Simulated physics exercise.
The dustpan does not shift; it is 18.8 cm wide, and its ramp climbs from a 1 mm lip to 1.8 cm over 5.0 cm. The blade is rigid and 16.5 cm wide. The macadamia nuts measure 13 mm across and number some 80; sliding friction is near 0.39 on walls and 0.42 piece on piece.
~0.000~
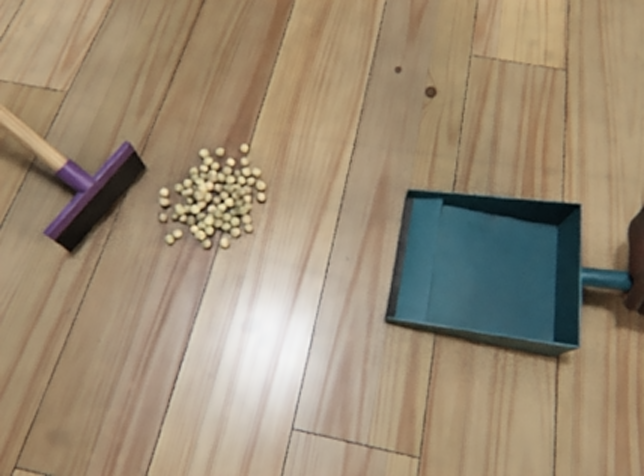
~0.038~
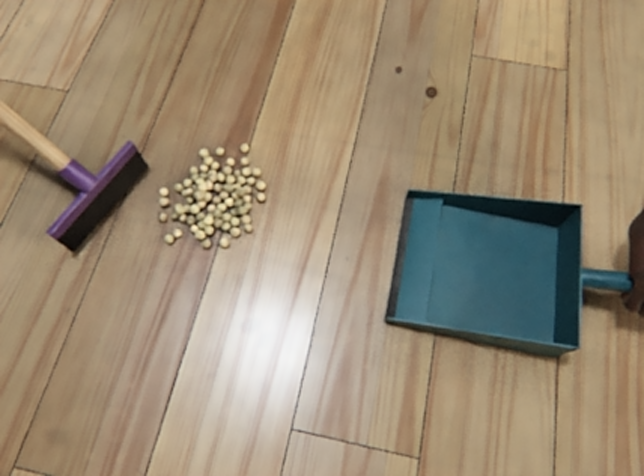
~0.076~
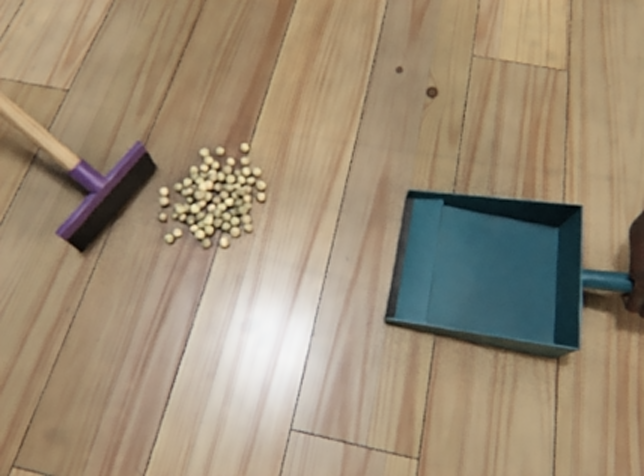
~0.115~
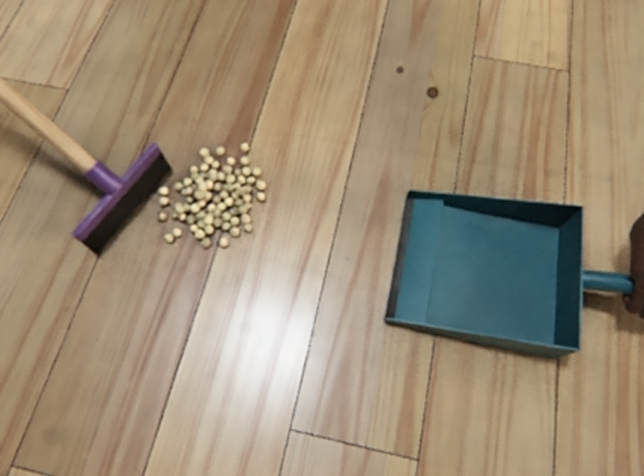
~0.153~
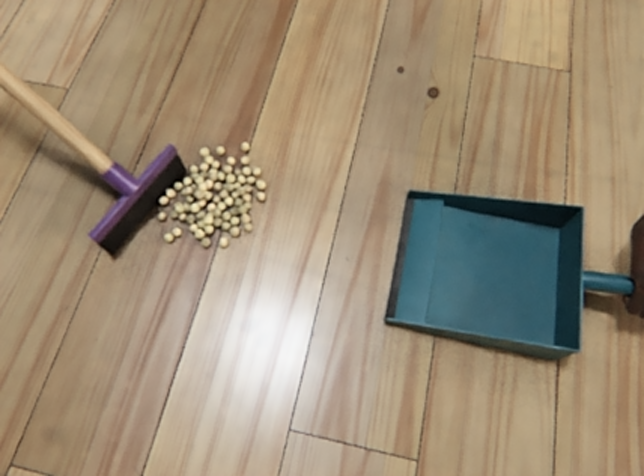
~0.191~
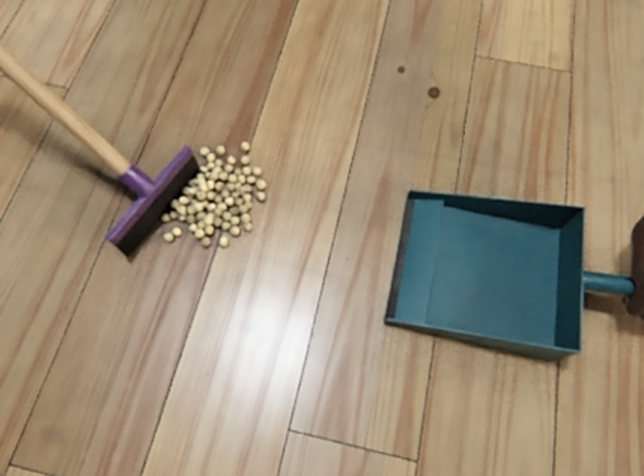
At the start, a purple-headed broom with a wooden handle rests left of a loose pile of small, round, pale nuts on a wooden floor, with a teal dustpan at right. The blade slides steadily rightward, reaches the pile, and nudges its left edge, while the dustpan stays still.
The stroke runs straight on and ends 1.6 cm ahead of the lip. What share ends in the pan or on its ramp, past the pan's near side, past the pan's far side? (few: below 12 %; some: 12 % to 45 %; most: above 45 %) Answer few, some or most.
Pan some, near side some, far side some.
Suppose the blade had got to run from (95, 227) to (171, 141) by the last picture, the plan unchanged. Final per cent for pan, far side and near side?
Pan 0, far 20, near 0.
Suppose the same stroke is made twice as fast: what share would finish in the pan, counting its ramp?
It would be near 25 per cent.
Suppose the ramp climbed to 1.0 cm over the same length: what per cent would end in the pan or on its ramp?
It would be near 25 per cent.
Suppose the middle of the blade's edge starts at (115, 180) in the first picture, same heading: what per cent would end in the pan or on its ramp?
About 15 per cent.
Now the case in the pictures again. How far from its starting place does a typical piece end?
About 26 cm.
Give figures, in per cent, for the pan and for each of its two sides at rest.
Pan 20, near side 20, far side 20.
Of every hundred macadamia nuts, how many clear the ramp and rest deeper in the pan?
Some 0 per cent.
After 0.43 s, middle of the blade 19 cm from the lip; 0 % over the lip, far side 20 %, near side 5 %.
After 0.59 s, middle of the blade 10 cm from the lip; 0 % over the lip, far side 20 %, near side 15 %.
Then, at 0.88 s, middle of the blade 4 cm from the lip; 25 % over the lip, far side 20 %, near side 20 %.
At rest (1.4 s), pan 20 %, near side 20 %, far side 20 %, in front of the lip or behind the blade 40 %.
